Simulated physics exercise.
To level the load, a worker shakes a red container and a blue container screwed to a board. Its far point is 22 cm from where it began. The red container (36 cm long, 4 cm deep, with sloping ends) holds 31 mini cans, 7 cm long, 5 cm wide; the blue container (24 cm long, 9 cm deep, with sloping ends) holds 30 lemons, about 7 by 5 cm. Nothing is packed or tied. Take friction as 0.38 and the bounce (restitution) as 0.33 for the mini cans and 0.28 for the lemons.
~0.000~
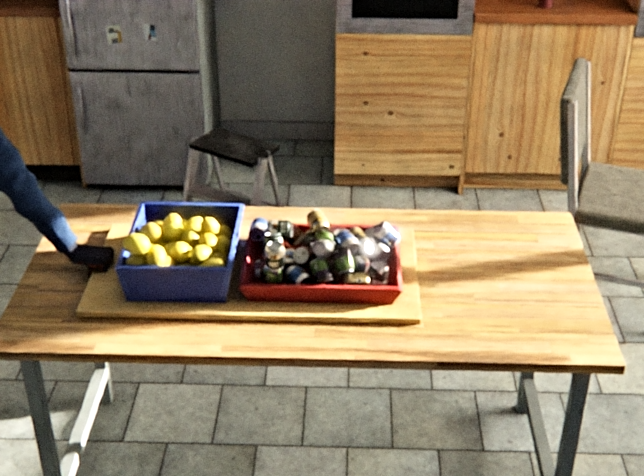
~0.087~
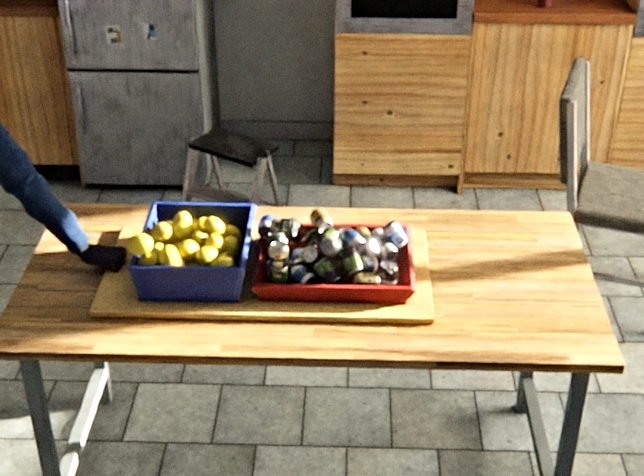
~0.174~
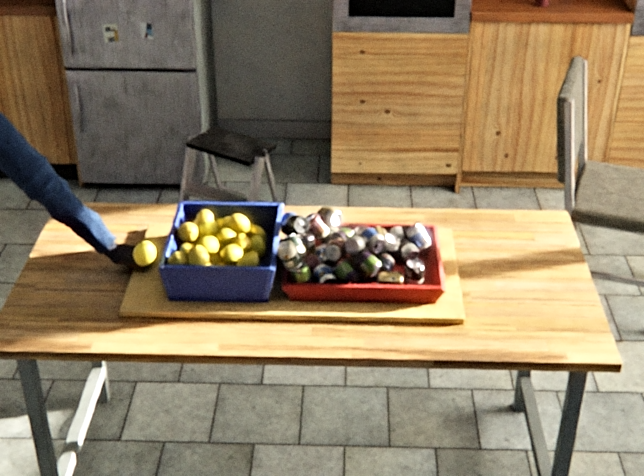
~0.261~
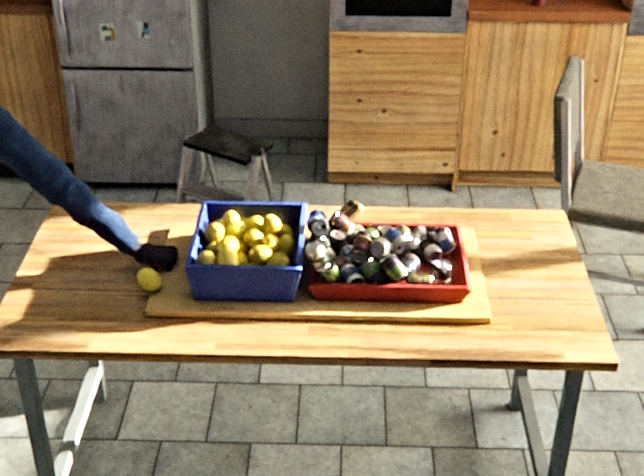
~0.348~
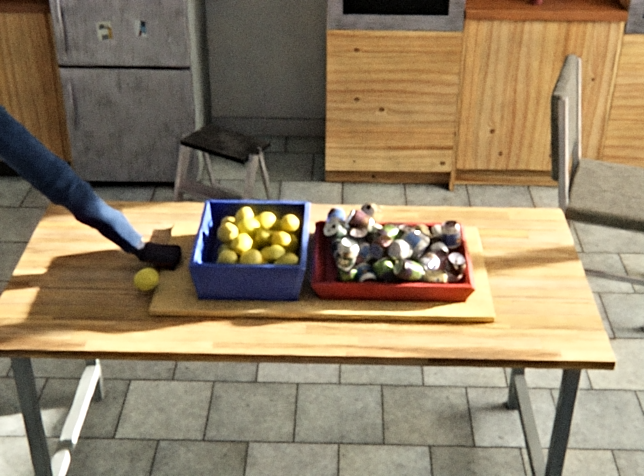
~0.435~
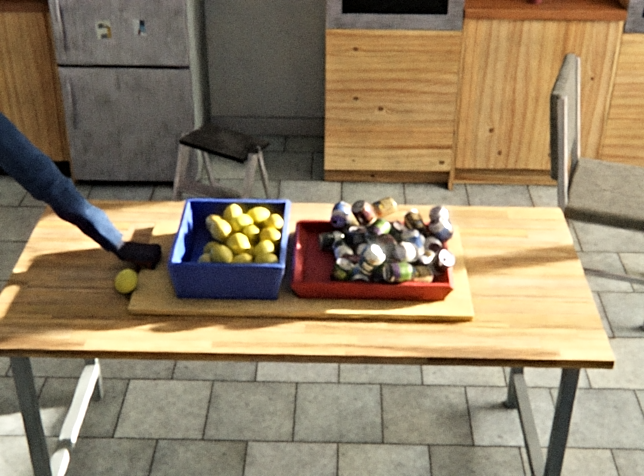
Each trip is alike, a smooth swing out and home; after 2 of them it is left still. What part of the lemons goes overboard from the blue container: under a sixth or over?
Out of the blue container go fewer than one in six of the lemons.
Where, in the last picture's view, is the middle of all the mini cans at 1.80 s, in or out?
Around (312, 243).
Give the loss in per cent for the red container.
About: Red container 35 per cent.
After 0.65 s, the red container is down by 6 of 31 and the blue container is down by 1 of 30.
After 0.93 s, the red container is down by 10 of 31 and the blue container is down by 1 of 30.
After 1.31 s, the red container is down by 11 of 31 and the blue container is down by 1 of 30.
Outcome (at 1.80 s), the red container is down by 11 of 31 and the blue container is down by 1 of 30. Asked share, 1 of 30, 3 per cent.
